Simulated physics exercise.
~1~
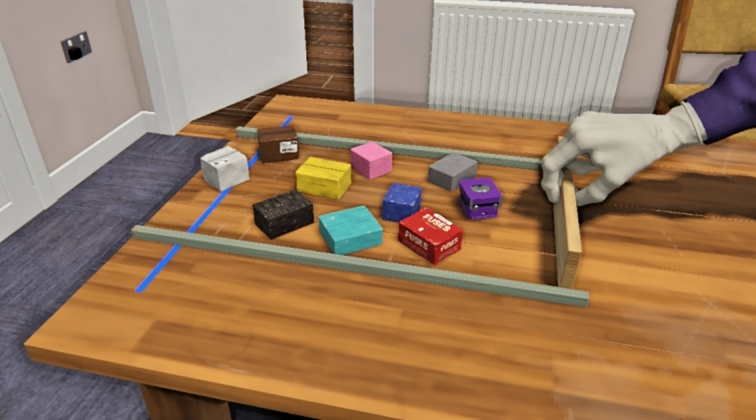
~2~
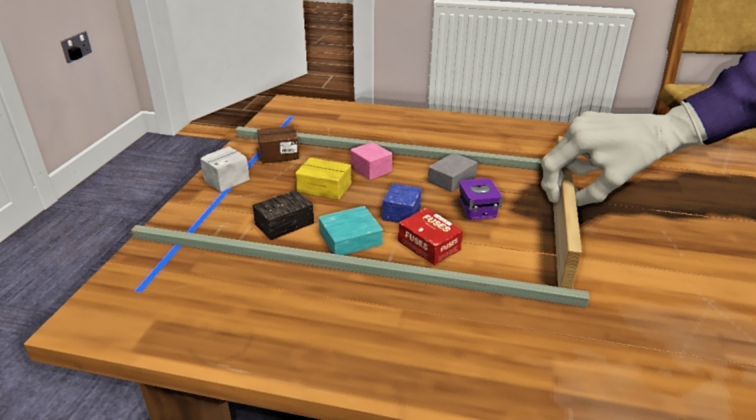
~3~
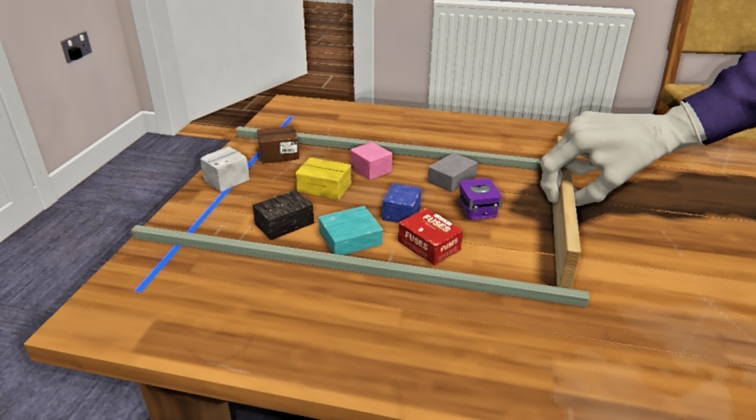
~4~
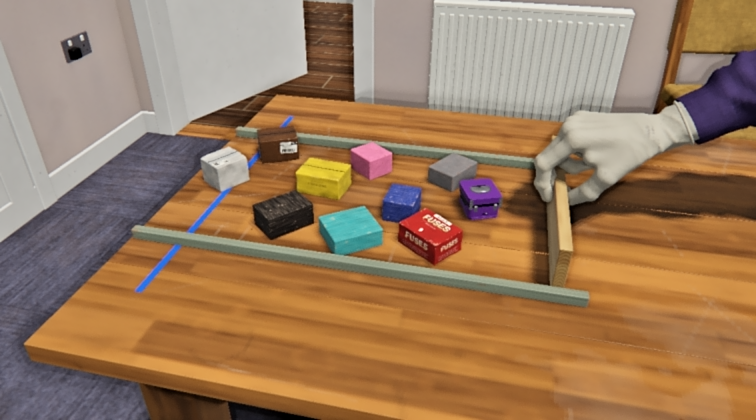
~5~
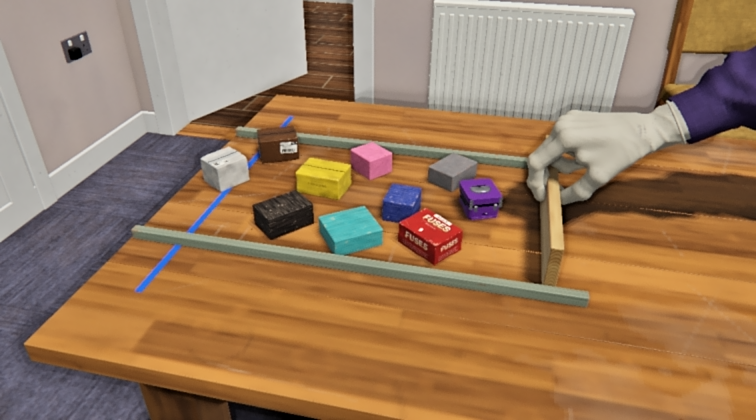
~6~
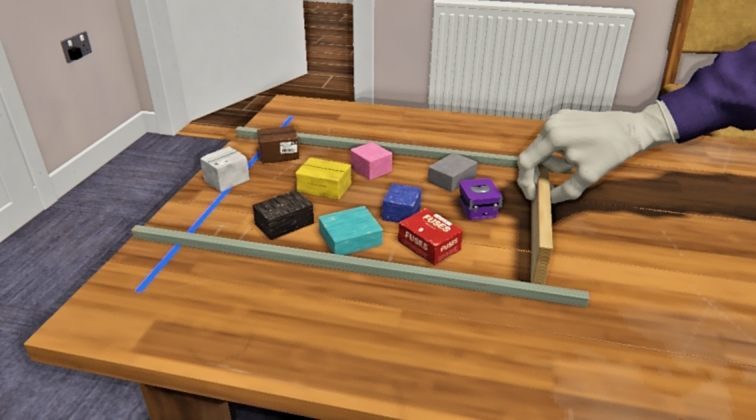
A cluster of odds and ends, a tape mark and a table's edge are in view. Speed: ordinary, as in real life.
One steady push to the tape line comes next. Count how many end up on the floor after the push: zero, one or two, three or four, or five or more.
The tally of drops is above four.
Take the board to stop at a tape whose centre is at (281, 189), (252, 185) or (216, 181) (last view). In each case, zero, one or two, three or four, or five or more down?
Lab note - count at each of the three spots: Zero; three to four; five or over.
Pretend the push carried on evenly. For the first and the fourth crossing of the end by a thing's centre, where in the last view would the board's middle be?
At (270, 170) for the first, at (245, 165) for the fourth.
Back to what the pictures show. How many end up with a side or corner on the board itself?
Total: 3.
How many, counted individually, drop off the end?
That would be exactly 6.
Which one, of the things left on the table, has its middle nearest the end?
Foremost one: Blue block.
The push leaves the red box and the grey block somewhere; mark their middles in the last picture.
In the last picture, roughly (186, 196) and (241, 150).
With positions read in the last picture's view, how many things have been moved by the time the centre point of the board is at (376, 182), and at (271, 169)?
First position 8; second position 10.
A little later, none off yet; white box at rest near (225, 169); brown box at rest near (278, 144); black block moving near (280, 212).
When it is over, the number that fall off is five or more; down, turquoise block, pink block, yellow box, black block, brown box and white box.
